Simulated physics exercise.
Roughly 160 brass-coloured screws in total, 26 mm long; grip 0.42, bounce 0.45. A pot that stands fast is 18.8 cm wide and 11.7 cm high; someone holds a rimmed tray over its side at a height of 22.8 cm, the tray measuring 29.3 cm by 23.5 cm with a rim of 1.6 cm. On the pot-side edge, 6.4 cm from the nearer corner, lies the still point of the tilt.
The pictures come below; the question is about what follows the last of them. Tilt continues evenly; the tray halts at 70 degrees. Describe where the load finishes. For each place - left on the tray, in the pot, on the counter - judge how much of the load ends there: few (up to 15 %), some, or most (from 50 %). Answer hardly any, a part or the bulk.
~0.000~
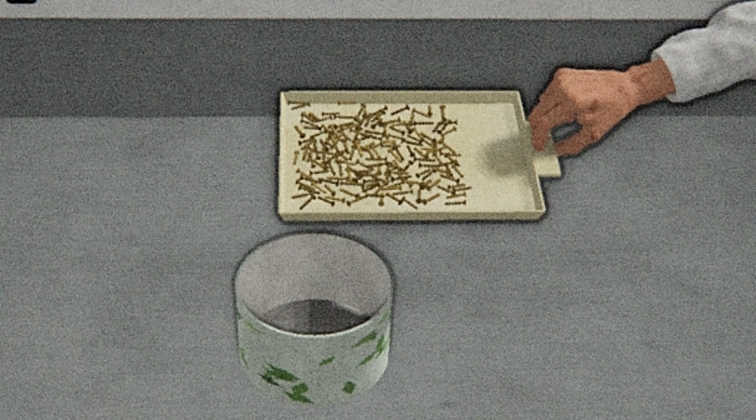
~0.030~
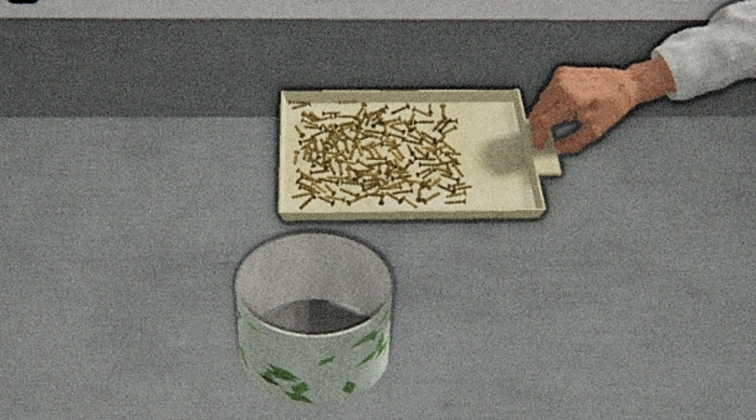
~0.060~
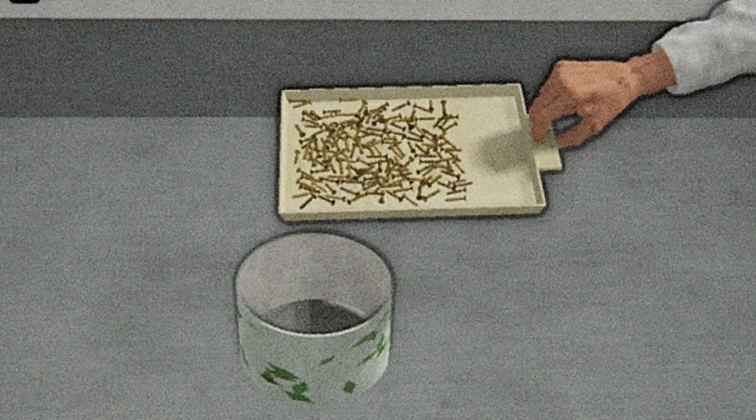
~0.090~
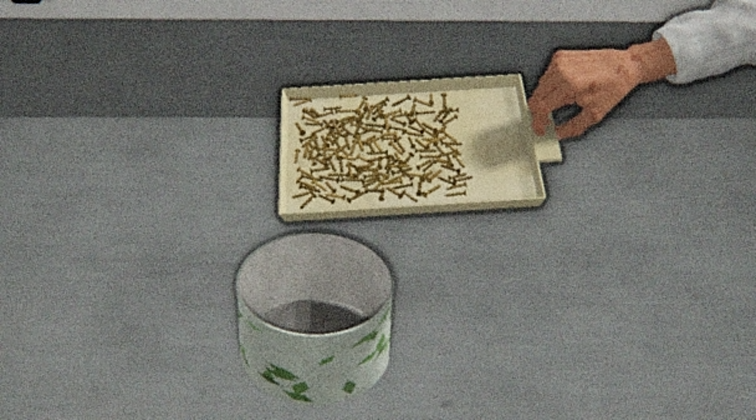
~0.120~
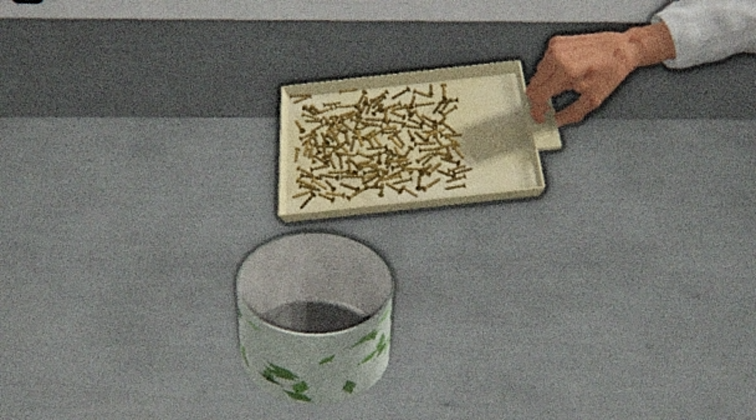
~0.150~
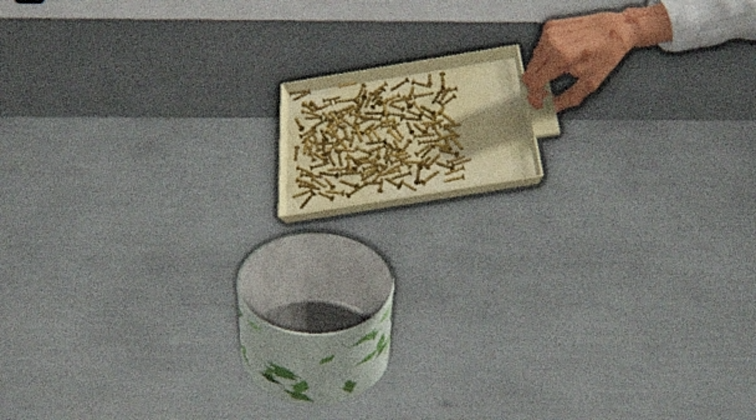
Tray: Hardly any; pot: A part; counter: The bulk.
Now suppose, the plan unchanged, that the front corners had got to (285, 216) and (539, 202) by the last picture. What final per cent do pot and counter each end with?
The pot gets 90 and the counter 5.
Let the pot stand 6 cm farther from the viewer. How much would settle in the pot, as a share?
Around 10 per cent.
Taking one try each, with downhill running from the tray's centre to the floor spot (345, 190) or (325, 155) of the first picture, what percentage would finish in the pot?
That would be close to 75 per cent, then close to 5 per cent.
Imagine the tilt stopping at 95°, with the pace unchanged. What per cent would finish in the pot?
Estimated share: About 25 %.
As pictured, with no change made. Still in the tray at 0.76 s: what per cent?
Load share: Around 10%.
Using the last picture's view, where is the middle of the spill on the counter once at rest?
The spill is centred close to (188, 356).
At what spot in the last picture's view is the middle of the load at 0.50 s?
At that time the load is centred around (292, 151).
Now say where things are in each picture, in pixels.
The first frame shows tray tilt 0 degrees, front corners at (284, 209) and (539, 208); middle of the pieces at (377, 153); pot at (314, 282).
The second frame shows tray tilt 1 degrees, front corners at (284, 209) and (539, 206); middle of the pieces at (377, 152).
The third frame shows tray tilt 2 degrees, front corners at (284, 210) and (540, 202); middle of the pieces at (378, 150).
The fourth frame shows tray tilt 5 degrees, front corners at (284, 210) and (540, 195), lowest corner left front; middle of the pieces at (378, 146).
The fifth frame shows tray tilt 9 degrees, front corners at (284, 211) and (539, 184), lowest corner left front; middle of the pieces at (377, 141).
The sixth frame shows tray tilt 13 degrees, front corners at (283, 213) and (537, 173), lowest corner left front; middle of the pieces at (376, 135); pot at (316, 281). Its pace works out near 145 degrees a second.
After 0.36 s, tilt 43 degrees; the tray holds 100 %, the pot 0 %.
After 0.50 s, tilt 63 degrees; the tray holds 100 %, the pot 0 %.
After 0.76 s, tilt 70 degrees; the tray holds 10 %, the pot 20 %.
By 2.1 s all is still; tray 5 %, pot 30 %, counter 70 %.
